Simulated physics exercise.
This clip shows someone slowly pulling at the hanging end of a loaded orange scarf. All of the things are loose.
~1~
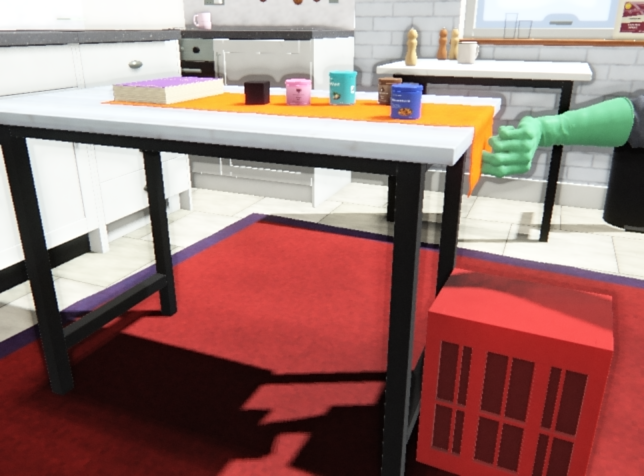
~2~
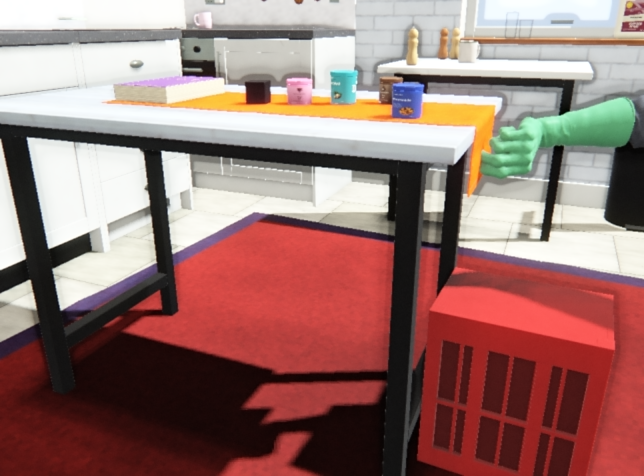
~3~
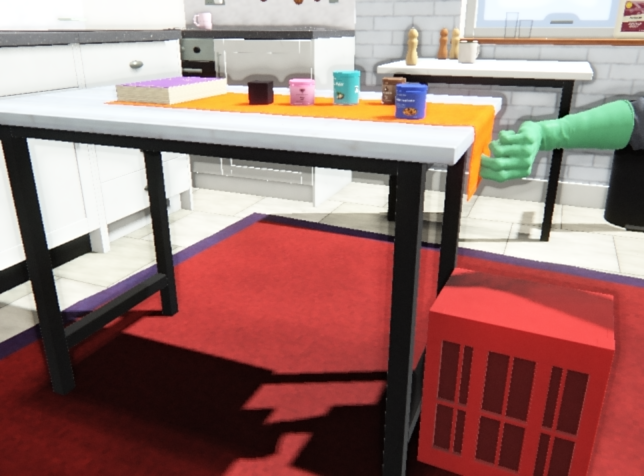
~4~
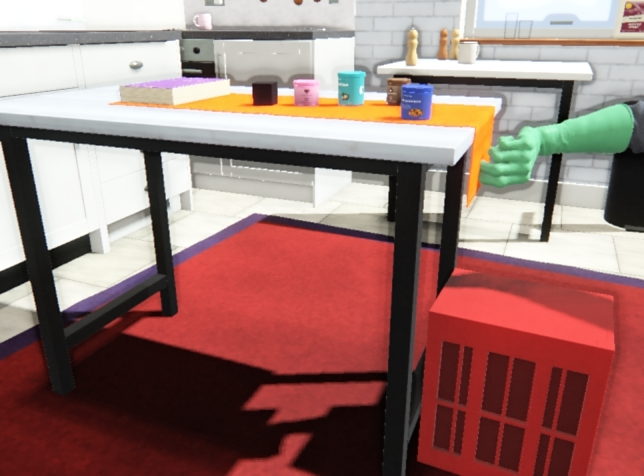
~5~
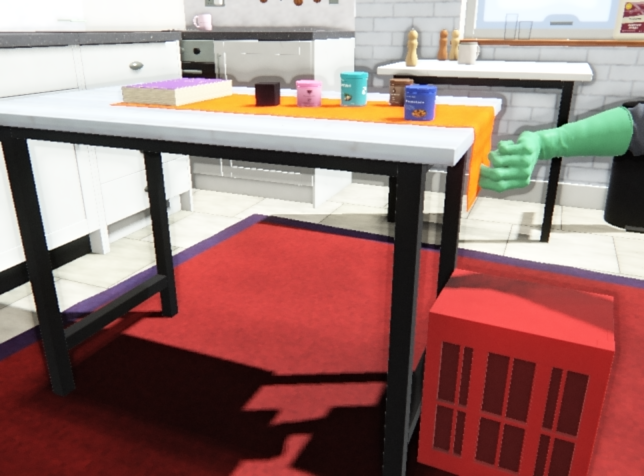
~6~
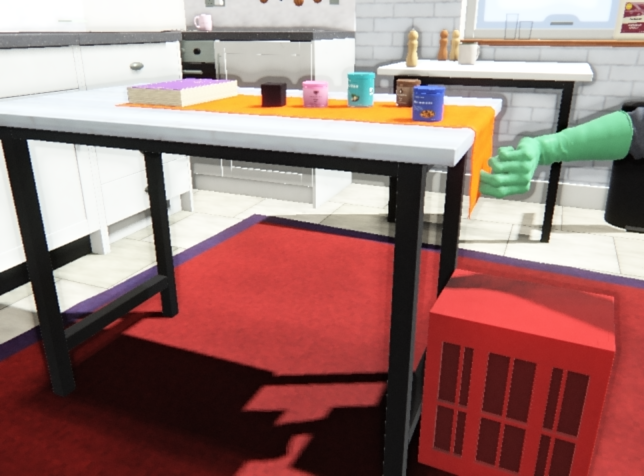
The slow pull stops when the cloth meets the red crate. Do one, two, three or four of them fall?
It is two.
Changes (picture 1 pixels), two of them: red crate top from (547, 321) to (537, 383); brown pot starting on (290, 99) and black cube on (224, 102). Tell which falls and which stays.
The brown pot ends up still on top and the black cube ends up still on top.
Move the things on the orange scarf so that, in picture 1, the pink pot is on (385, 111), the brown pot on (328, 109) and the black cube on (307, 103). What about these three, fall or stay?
The pink pot ends up knocked off, the brown pot ends up still aboard, the black cube ends up still aboard.
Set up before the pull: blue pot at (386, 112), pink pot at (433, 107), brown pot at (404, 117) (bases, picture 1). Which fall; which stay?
Note - blue pot lost, pink pot lost, brown pot lost.
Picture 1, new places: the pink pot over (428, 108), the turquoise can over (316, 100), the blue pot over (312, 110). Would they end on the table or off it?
The pink pot topples down, the turquoise can stays put, and the blue pot stays put.
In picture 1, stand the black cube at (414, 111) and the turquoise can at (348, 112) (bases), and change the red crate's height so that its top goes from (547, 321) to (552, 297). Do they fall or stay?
The black cube falls; the turquoise can survives.
A little later, hem near (475, 244); all still up.
Next, hem on the crate; blue pot and brown pot gone.
When it is over, hem on the crate; blue pot and brown pot gone. The count of fallen things is two.
